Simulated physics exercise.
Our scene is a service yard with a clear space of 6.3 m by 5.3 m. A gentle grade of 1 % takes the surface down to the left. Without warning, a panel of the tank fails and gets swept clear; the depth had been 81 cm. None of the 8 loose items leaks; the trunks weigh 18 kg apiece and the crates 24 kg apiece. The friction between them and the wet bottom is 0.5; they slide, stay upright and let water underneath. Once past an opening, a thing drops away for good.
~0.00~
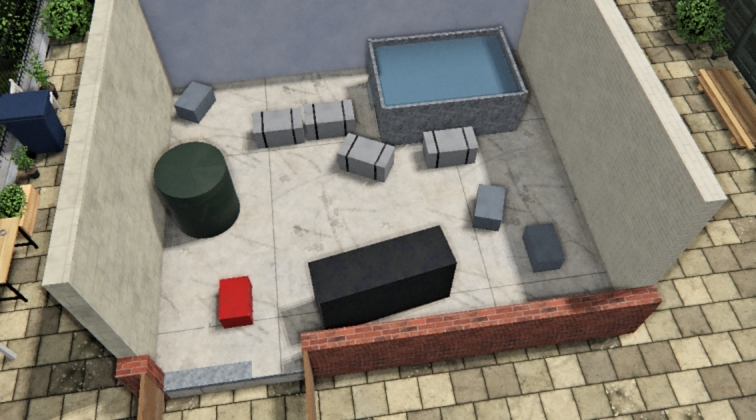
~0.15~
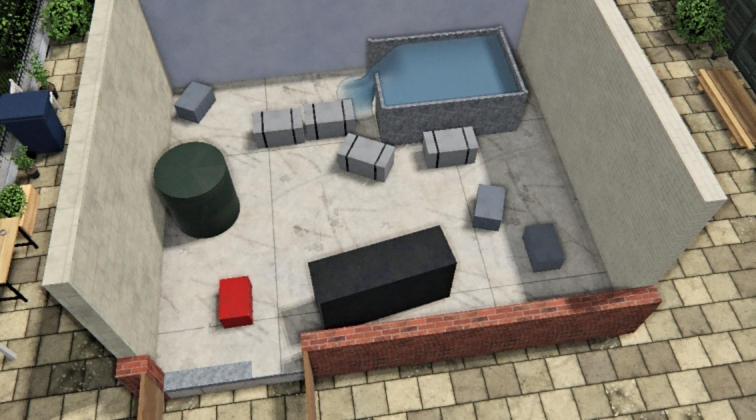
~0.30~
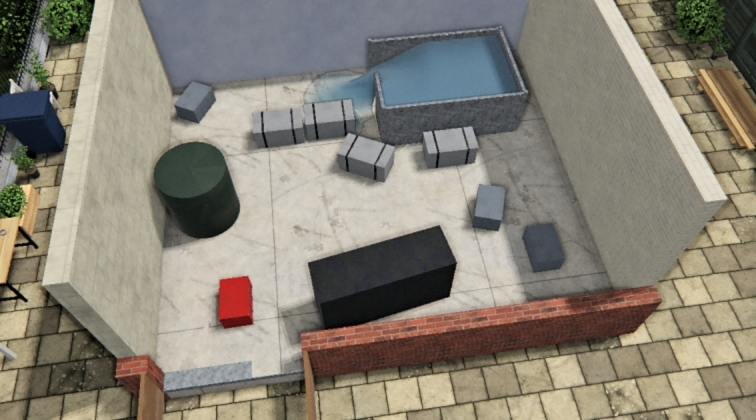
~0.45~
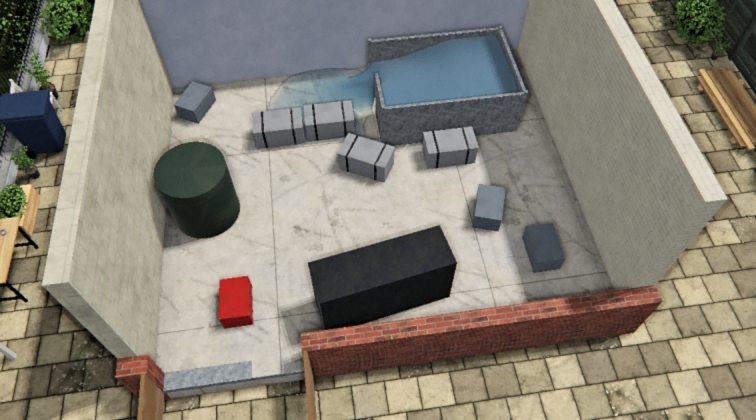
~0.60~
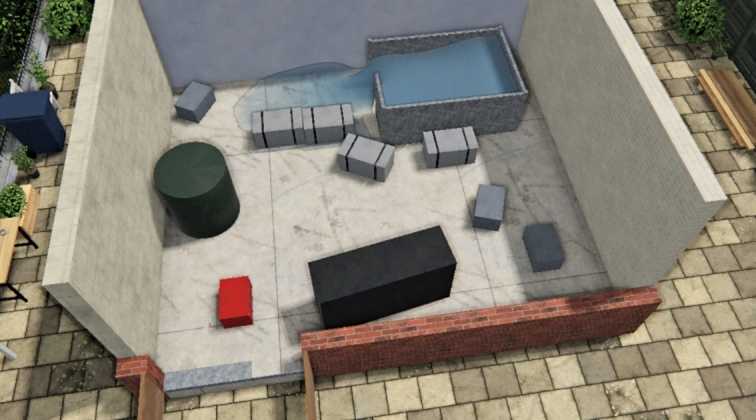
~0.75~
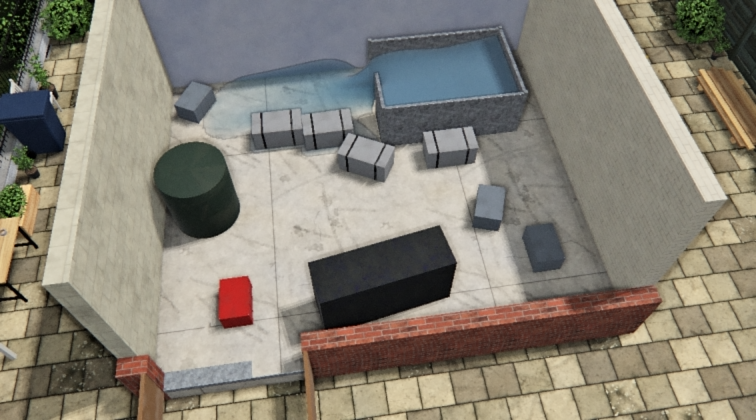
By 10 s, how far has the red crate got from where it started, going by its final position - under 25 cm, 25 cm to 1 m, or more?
Under 25 cm.
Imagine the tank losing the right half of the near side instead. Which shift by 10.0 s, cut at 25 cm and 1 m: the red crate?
If that happened, the red crate creeps a small distance.
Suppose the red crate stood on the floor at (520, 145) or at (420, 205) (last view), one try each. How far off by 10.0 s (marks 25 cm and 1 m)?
Well, it scarcely moves on the first try and is shoved partway on the second.
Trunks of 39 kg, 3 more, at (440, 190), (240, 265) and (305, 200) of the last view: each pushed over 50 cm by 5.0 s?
So that's within the threshold, within the threshold and beyond the threshold, in that sequence.
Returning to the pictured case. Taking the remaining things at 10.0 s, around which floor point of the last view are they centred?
Mean floor pixel: About (420, 227).
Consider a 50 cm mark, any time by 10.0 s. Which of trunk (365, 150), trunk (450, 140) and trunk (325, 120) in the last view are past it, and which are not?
Taking them in order: Exceeded, exceeded and exceeded.
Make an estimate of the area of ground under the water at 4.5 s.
Somewhere around 23 m2, roughly.
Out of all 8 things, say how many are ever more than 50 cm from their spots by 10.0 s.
By my count, 5.
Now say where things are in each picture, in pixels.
In the first frame, the red crate at (234, 297) rests on the ground; water covers 3.3 m2; 0 of 8 have shifted.
In the second frame, the red crate at (234, 297), on the bottom; 3.8 m2 under water; 0 of 8 have shifted.
In the third frame, the red crate at (234, 297) rests on the ground; water covers 4.6 m2; 0 of 8 have shifted.
In the fourth frame, the red crate at (234, 297) rests on the ground; water covers 5.5 m2; 0 of 8 have shifted.
In the fifth frame, the red crate at (234, 297), on the bottom; 6.4 m2 under water; 1 of 8 have shifted.
In the sixth frame, the red crate at (234, 297) rests on the ground; water covers 7.3 m2; 1 of 8 have shifted.
After 2.0 s the red crate is near (234, 297), 0.0 m from its start, aground; 0 of 8 are out; 1 afloat.
After 4.5 s the red crate is near (234, 297), 0.0 m from its start, aground; 0 of 8 are out; 2 afloat.
After 7.0 s the red crate is near (234, 297), 0.0 m from its start, aground; 0 of 8 are out; 2 afloat.
After 10.0 s the red crate is near (232, 298), 0.0 m from its start, aground; 0 of 8 are out; 3 afloat.
